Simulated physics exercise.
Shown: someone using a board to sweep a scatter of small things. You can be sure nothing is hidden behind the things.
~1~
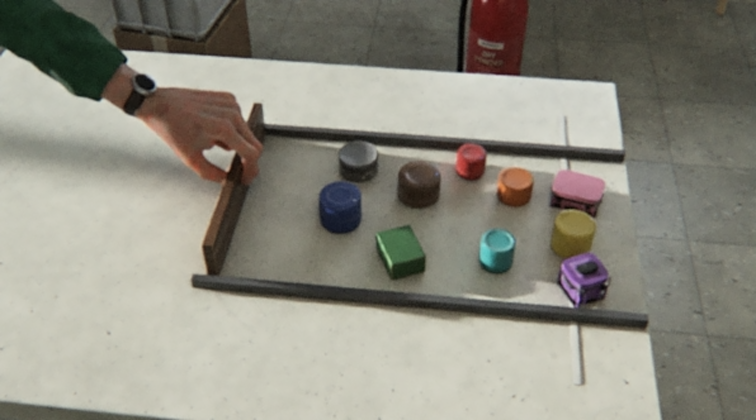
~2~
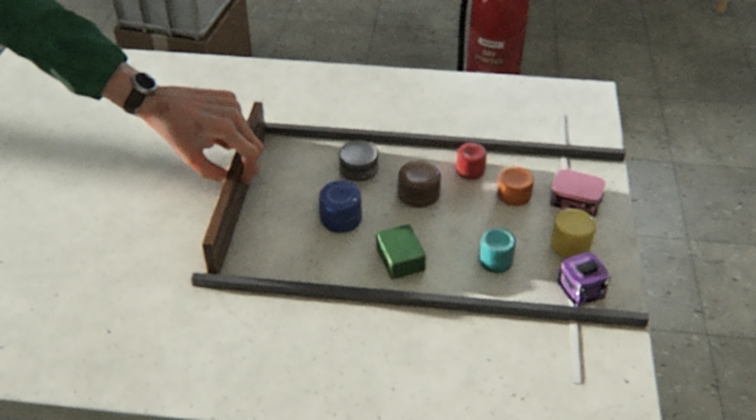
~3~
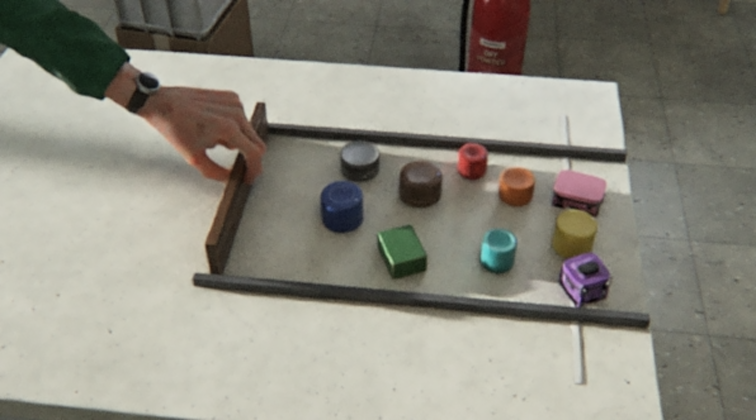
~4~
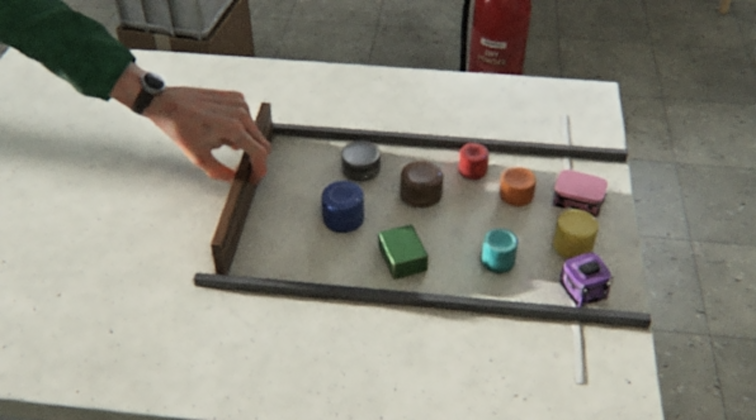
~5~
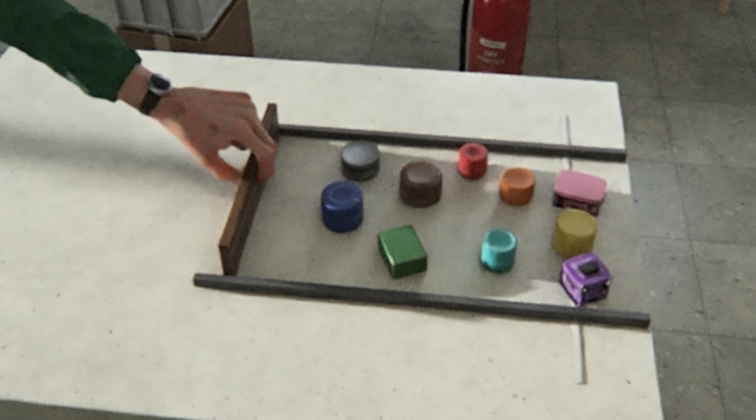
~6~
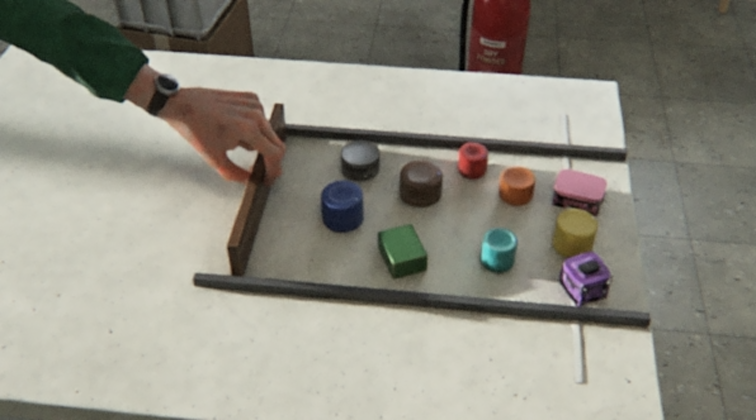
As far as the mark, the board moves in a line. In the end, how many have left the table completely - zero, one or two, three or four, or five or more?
In the end, one or two have left it.
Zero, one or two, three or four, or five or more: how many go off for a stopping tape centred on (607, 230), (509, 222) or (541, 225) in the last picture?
Counts for the three spots in order: More than four; no fall at all; no fall at all.
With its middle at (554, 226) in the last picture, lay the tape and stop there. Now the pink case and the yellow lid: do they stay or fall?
Pink case down; yellow lid still up.
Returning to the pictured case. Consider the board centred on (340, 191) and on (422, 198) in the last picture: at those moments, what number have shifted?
Up to then 2, and up to the other point 5.
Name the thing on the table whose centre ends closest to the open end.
Yellow lid.
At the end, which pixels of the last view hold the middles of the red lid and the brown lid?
Going in order, first (617, 160) and next (591, 198).
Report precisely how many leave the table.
My count gives 1.
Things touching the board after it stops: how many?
Count: 4.
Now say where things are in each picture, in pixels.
In the first frame, pink case (577, 193); purple case (583, 280); yellow lid (573, 235); board (237, 185); tape (568, 228).
In the second frame, purple case (583, 279); brown lid (419, 184).
In the third frame, yellow lid (574, 234); green block (402, 252).
In the fourth frame, pink case (580, 193); red lid (474, 161).
In the fifth frame, purple case (585, 279); orange lid (517, 186).
In the sixth frame, pink case (579, 192); purple case (585, 278); yellow lid (575, 234); board (260, 185); tape (570, 227).
Soon after, none off yet; pink case at rest near (579, 192); purple case at rest near (585, 278); yellow lid at rest near (575, 234).
At rest, the number that fall off is one or two; fallen, pink case.
